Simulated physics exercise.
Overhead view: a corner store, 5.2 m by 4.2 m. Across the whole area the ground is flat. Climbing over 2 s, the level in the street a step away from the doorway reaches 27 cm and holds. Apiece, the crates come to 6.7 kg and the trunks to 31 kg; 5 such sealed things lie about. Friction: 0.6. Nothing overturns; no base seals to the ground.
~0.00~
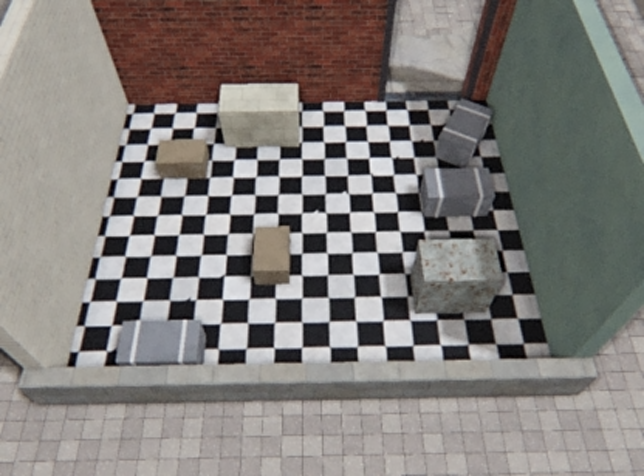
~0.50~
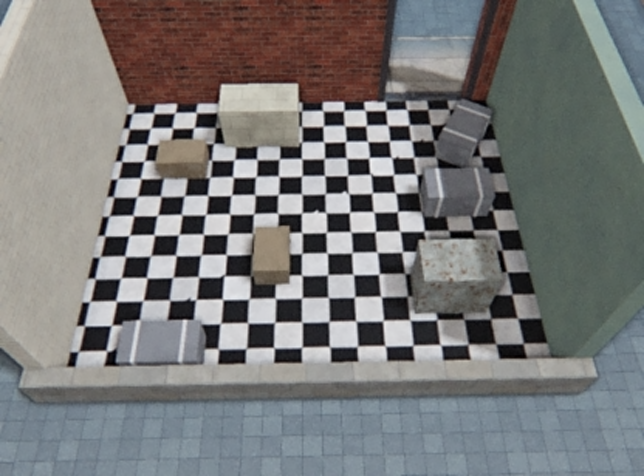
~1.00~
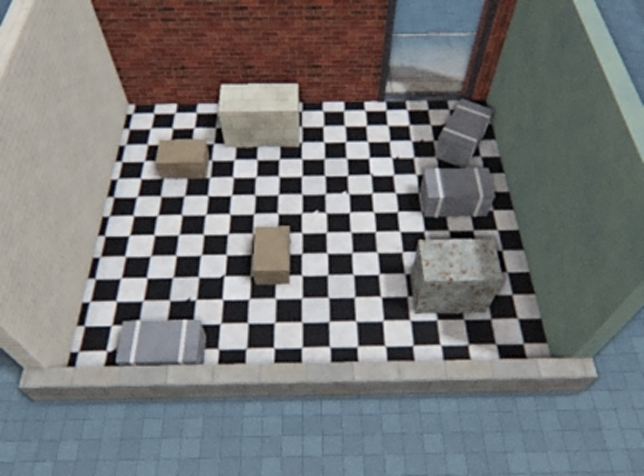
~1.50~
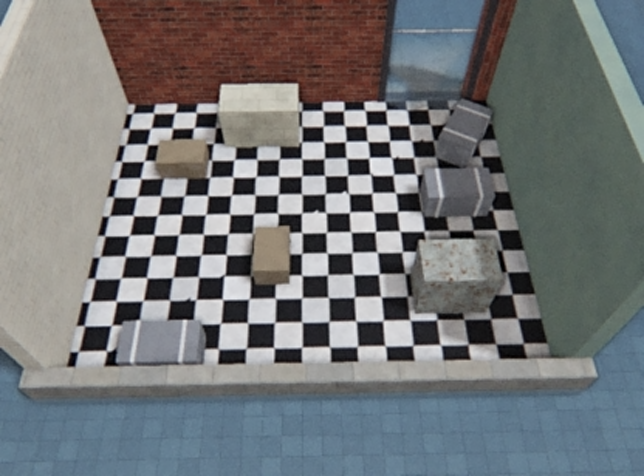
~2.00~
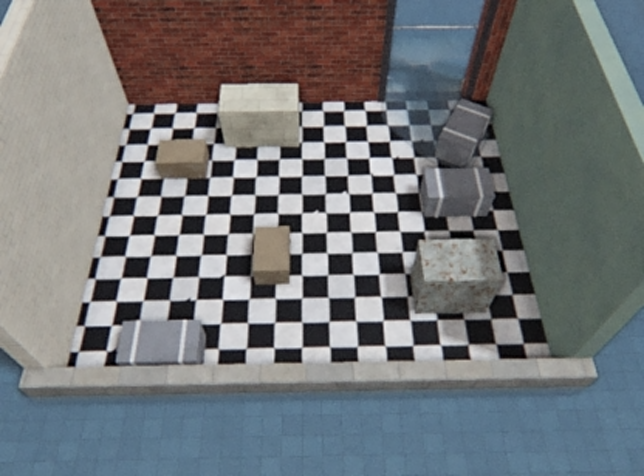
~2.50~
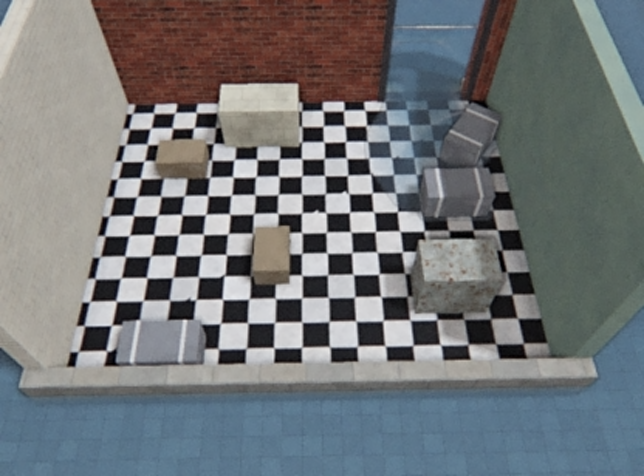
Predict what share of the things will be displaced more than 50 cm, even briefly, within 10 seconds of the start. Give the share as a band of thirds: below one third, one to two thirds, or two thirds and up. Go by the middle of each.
It's going to be two in three or more, I reckon.
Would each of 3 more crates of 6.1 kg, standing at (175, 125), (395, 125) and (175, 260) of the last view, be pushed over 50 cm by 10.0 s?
The first one stays inside the mark, the next tops the mark, and the last tops the mark.
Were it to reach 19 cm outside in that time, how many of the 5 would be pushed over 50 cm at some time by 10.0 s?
In that case the number is 3.
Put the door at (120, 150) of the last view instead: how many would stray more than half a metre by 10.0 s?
Count: 4.
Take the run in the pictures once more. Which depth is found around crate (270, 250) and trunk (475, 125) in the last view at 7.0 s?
Roughly 7 and 14 cm.
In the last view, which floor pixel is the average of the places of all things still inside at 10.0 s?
They average out to somewhere around (251, 205).
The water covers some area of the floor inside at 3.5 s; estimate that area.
About 7.5 m2.
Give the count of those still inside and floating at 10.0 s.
At that moment it comes to 4.
After 3.5 s 1 of 5 are over 50 cm from their spots; 0 afloat.
After 4.5 s 3 of 5 are over 50 cm from their spots; 1 afloat.
After 7.0 s 3 of 5 are over 50 cm from their spots; 3 afloat.
After 10.0 s 5 of 5 are over 50 cm from their spots, and 5 have been at some point; 4 afloat.
